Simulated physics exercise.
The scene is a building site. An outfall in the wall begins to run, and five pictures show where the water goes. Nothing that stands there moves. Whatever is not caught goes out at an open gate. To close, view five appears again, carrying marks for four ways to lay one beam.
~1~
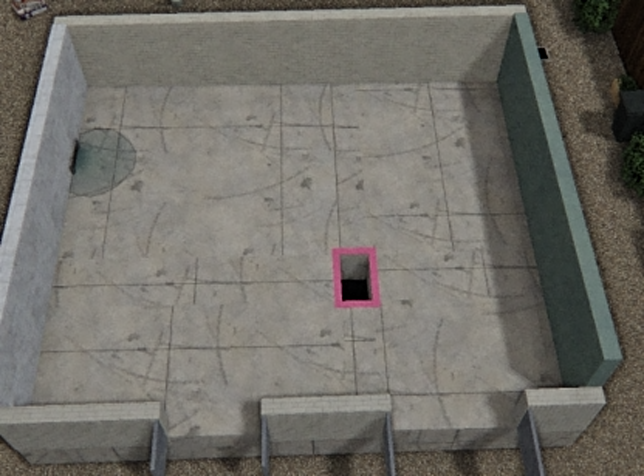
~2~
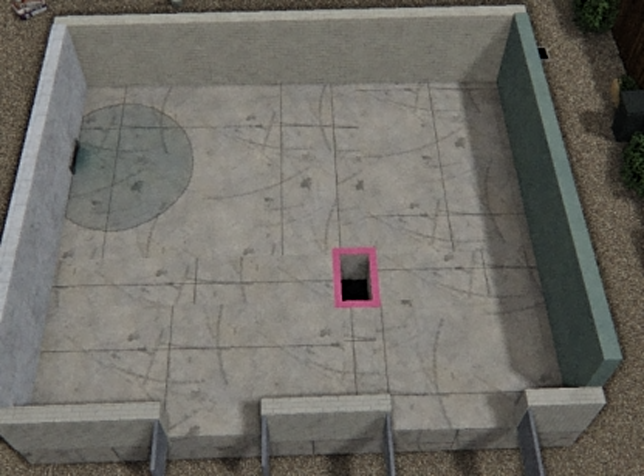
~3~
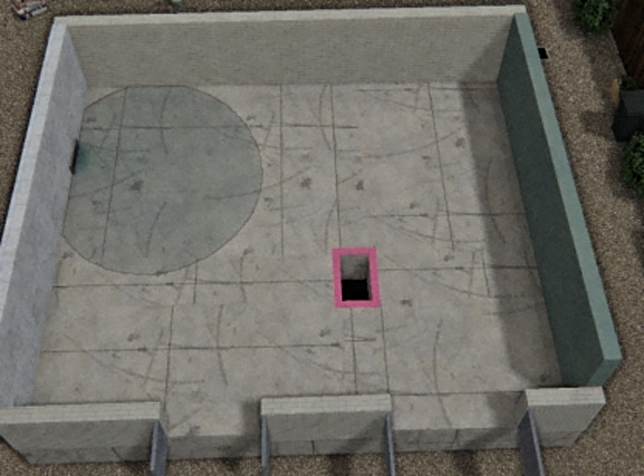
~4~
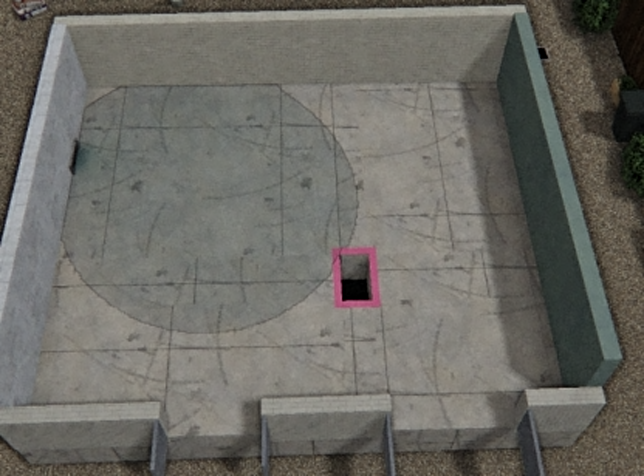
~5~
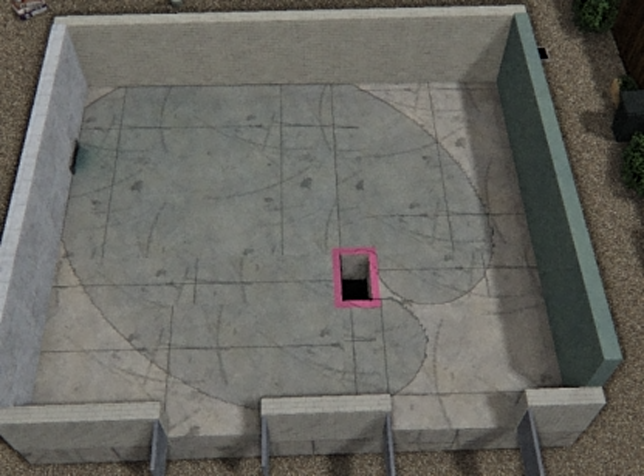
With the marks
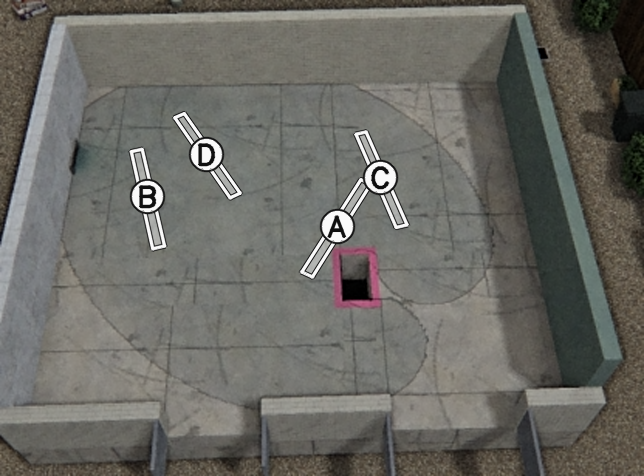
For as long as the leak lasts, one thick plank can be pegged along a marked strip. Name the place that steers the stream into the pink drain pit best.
Position C does it best.
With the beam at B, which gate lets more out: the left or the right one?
The right one.
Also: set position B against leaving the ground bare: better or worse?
Worse.
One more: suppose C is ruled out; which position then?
It is D.
On the marked copy, A from (307, 274) to (365, 181); B from (136, 150) to (158, 247); C from (361, 133) to (401, 226); D from (179, 115) to (235, 195).
Choosing A, about 3 % of the stream goes into the pink drain pit, about 91 % out by the gates.
Choosing B, about 6 % of the stream goes into the pink drain pit, about 90 % out by the gates.
Choosing C, about 32 % of the stream goes into the pink drain pit, about 65 % out by the gates.
Choosing D, about 23 % of the stream goes into the pink drain pit, about 73 % out by the gates.
